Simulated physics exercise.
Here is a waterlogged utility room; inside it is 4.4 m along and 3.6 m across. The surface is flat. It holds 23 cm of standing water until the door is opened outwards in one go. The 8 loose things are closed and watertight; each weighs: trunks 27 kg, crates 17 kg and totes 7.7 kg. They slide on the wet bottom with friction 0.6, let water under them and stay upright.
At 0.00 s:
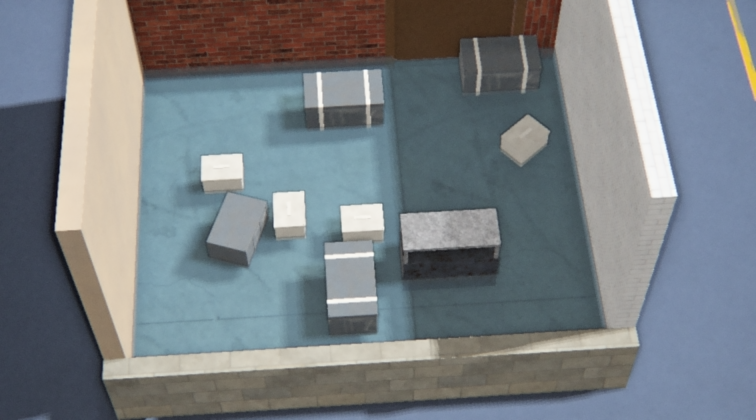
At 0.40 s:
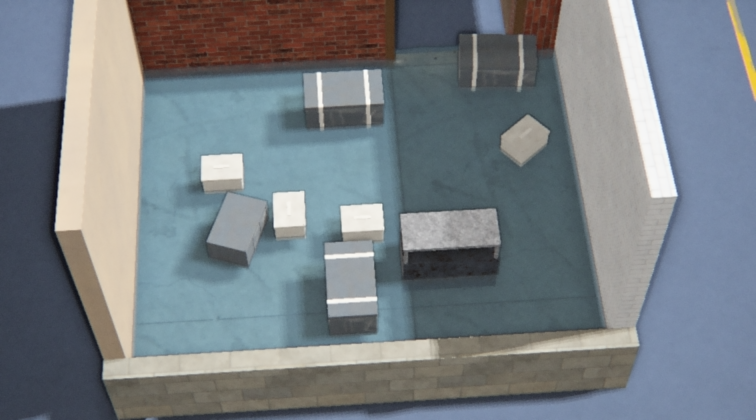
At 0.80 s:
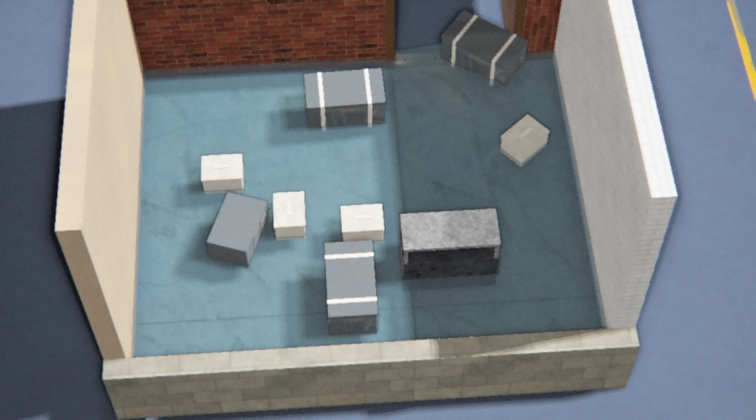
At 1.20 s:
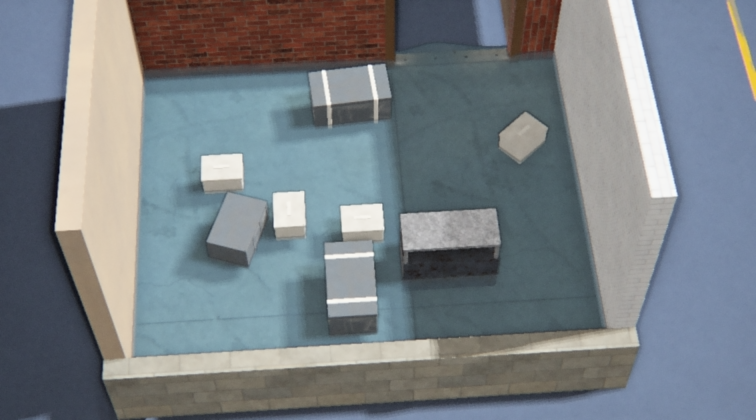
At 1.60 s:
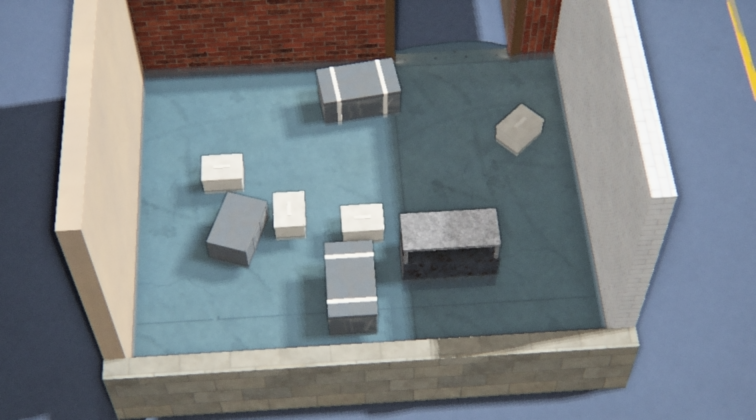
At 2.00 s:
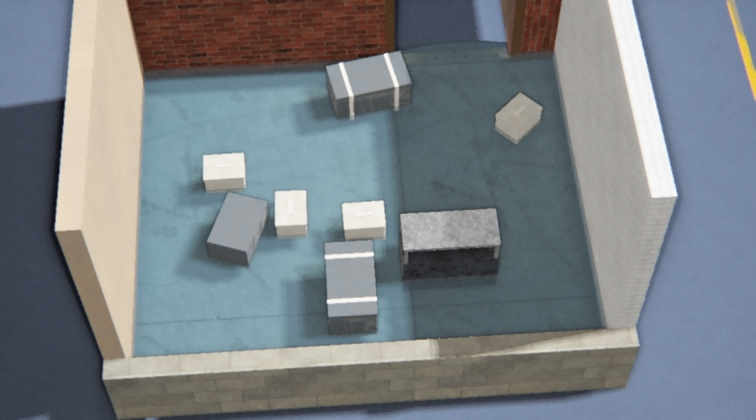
A dark strapped trunk at the back right shifts, turns and drifts out through an opening in the brick wall of the flooded room, then a grey strapped trunk and a small pale box slowly drift toward the back.
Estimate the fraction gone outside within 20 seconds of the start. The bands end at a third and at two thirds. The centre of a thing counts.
That comes to two thirds or more.
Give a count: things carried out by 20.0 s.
7 of them.
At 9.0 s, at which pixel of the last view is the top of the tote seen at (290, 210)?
Near (374, 136).
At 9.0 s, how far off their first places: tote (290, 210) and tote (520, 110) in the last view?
In turn: 120 cm, washed out.
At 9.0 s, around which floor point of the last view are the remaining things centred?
Around (354, 176).
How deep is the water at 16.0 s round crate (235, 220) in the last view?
Roughly 11 cm.
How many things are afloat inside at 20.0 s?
1 of them.
After 4.0 s 2 of 8 are out; 6 afloat.
After 9.0 s 3 of 8 are out; 5 afloat.
After 16.0 s 5 of 8 are out; 3 afloat.
After 20.0 s 7 of 8 are out; 1 afloat.
